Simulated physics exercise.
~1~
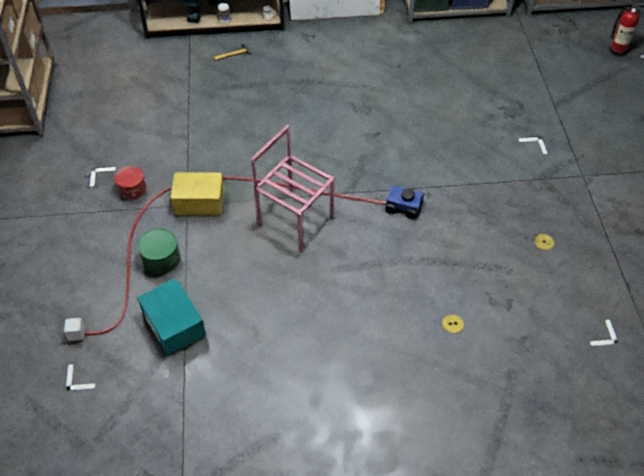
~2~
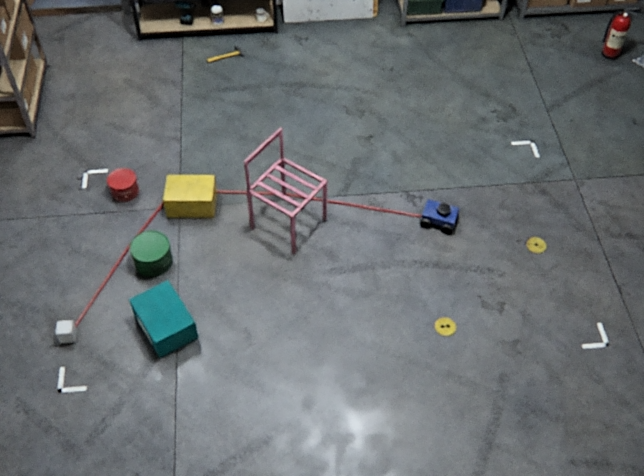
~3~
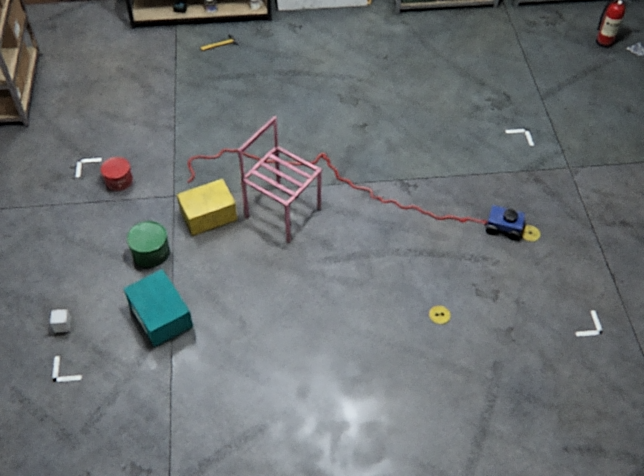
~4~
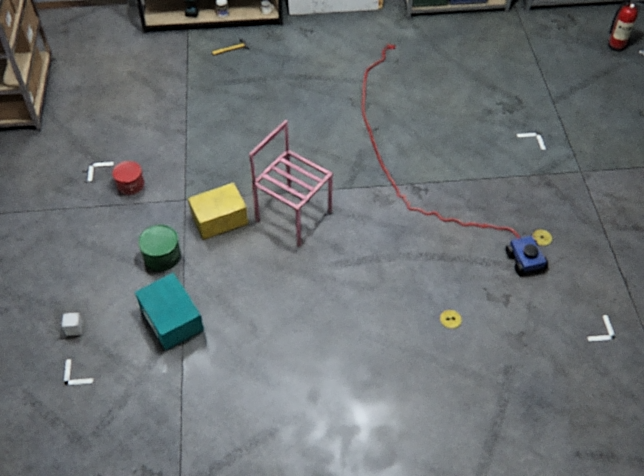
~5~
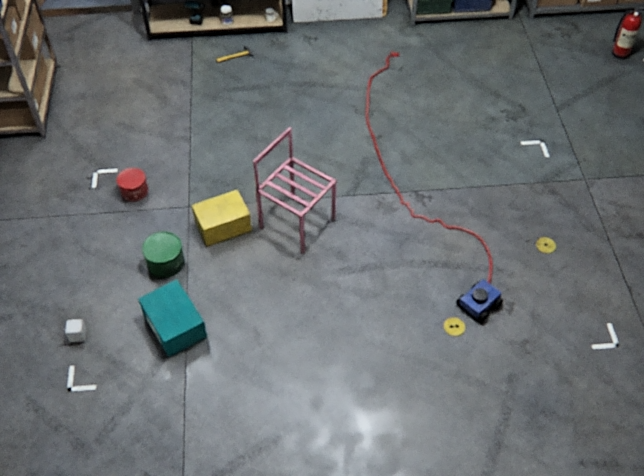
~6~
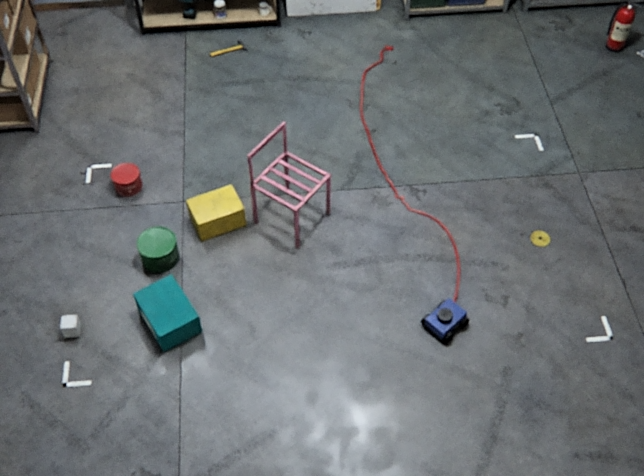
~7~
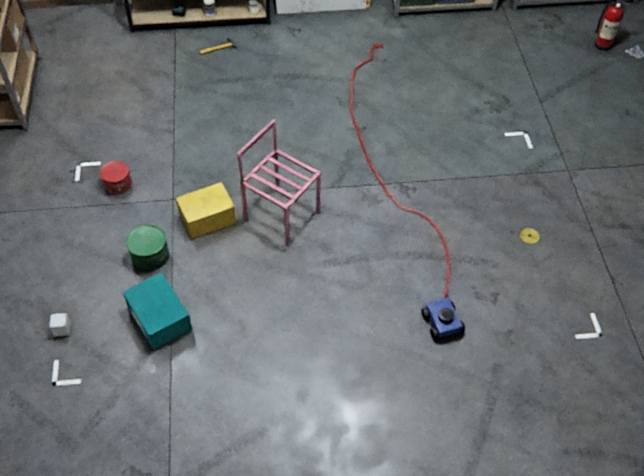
The clip opens on a workshop floor where a slack red lead winds from a small white block past green and red bins, a yellow crate and a pink chair to a blue cart. The cart rolls right, drawing the lead taut against the crate. The lead comes free of the block, and the crate ends up shifted slightly right and turned, as the cart nears the far yellow mark. The loose lead clears the chair and trails behind. The cart turns, heads down and left, and stops over the other yellow mark, with the chair and teal box still in place.
